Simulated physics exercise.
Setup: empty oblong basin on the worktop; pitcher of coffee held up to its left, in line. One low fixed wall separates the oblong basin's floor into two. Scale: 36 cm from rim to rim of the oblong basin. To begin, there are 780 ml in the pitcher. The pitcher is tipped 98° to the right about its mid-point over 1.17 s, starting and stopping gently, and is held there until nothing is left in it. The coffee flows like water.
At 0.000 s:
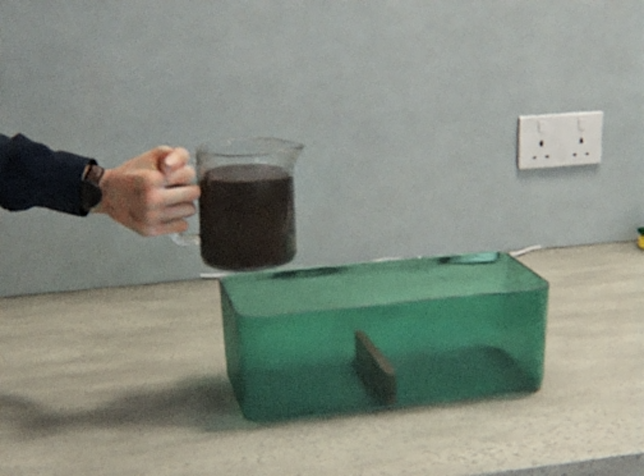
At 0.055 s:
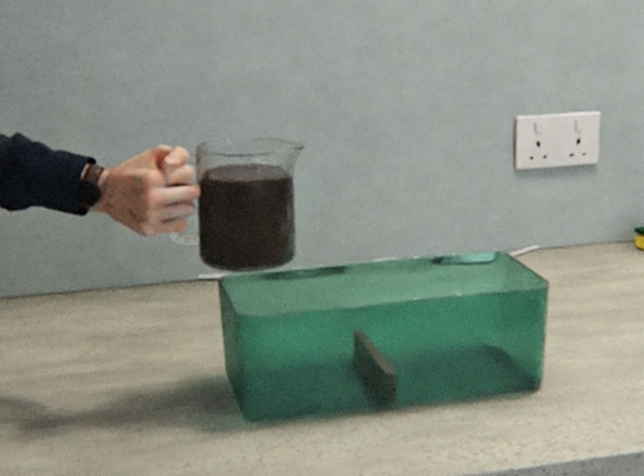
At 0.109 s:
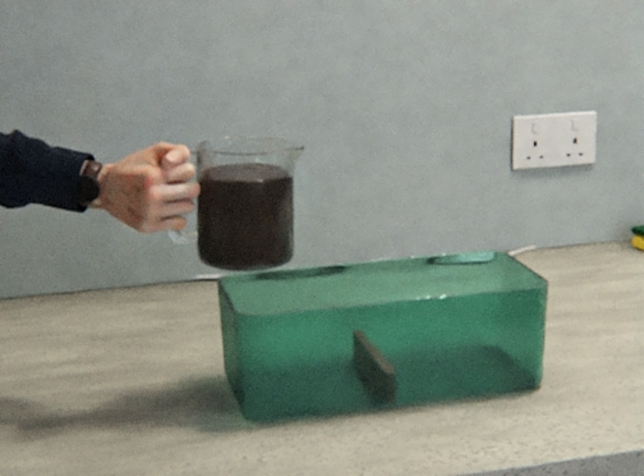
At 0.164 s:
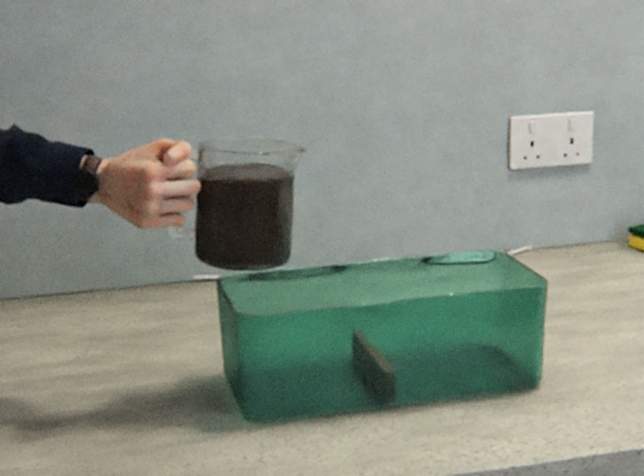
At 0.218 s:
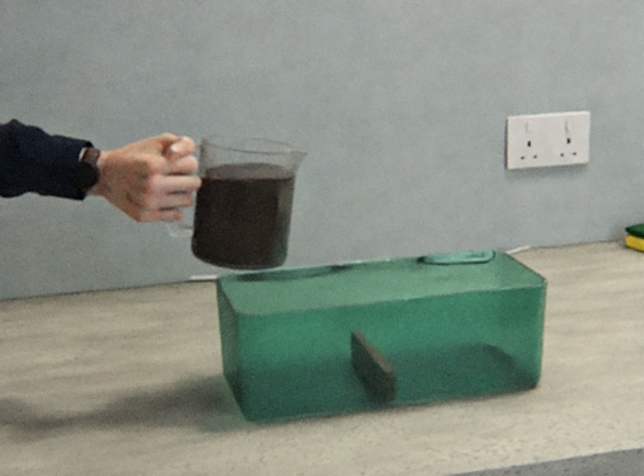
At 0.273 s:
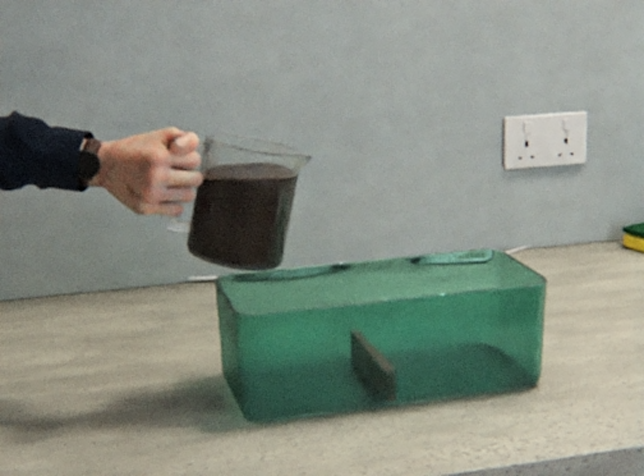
A hand reaching in from the left, in a dark sleeve and a wristwatch, holds up a clear glass pitcher of dark coffee, level at first, then slowly leaning a little to the right. Below it on a pale worktop sits a translucent green oblong basin with a low dark wall inside. Seen from the front and slightly above, the grey wall's white double socket drifts slightly left as the camera shifts subtly.
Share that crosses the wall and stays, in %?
51 %.
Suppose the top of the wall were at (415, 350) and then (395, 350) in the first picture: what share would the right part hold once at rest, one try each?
One try each: Around 5 percent and then around 10 percent.
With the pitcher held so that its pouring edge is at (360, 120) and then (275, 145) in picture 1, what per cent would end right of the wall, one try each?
The first try gives 95 percent and the second 10 percent.
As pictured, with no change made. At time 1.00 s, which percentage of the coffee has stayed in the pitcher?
42 %.
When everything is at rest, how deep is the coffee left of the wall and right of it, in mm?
About 16 mm left, about 16 mm right.
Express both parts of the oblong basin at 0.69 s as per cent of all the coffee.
Around 2 percent on the left and 0 on the right.
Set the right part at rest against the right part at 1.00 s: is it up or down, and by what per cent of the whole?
Net gain of about 22.
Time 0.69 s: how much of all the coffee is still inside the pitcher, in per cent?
I'd estimate some 90 % remains.
Then, 0.69 s in, the tilt is 63° and 89 per cent is still to pour, 2 is left of the wall and 0 right of it.
Then, 1.00 s in, the tilt is 93° and 43 per cent is still to pour, 12 is left of the wall and 29 right of it.
Then, 1.32 s in, the tilt is 98° and 10 per cent is still to pour, 35 is left of the wall and 51 right of it.
Then, 1.67 s in, the tilt is 98° and 2 per cent is still to pour, 47 is left of the wall and 51 right of it.
Finally, 49 per cent lies left of the wall, 51 right of it and 0 outside.
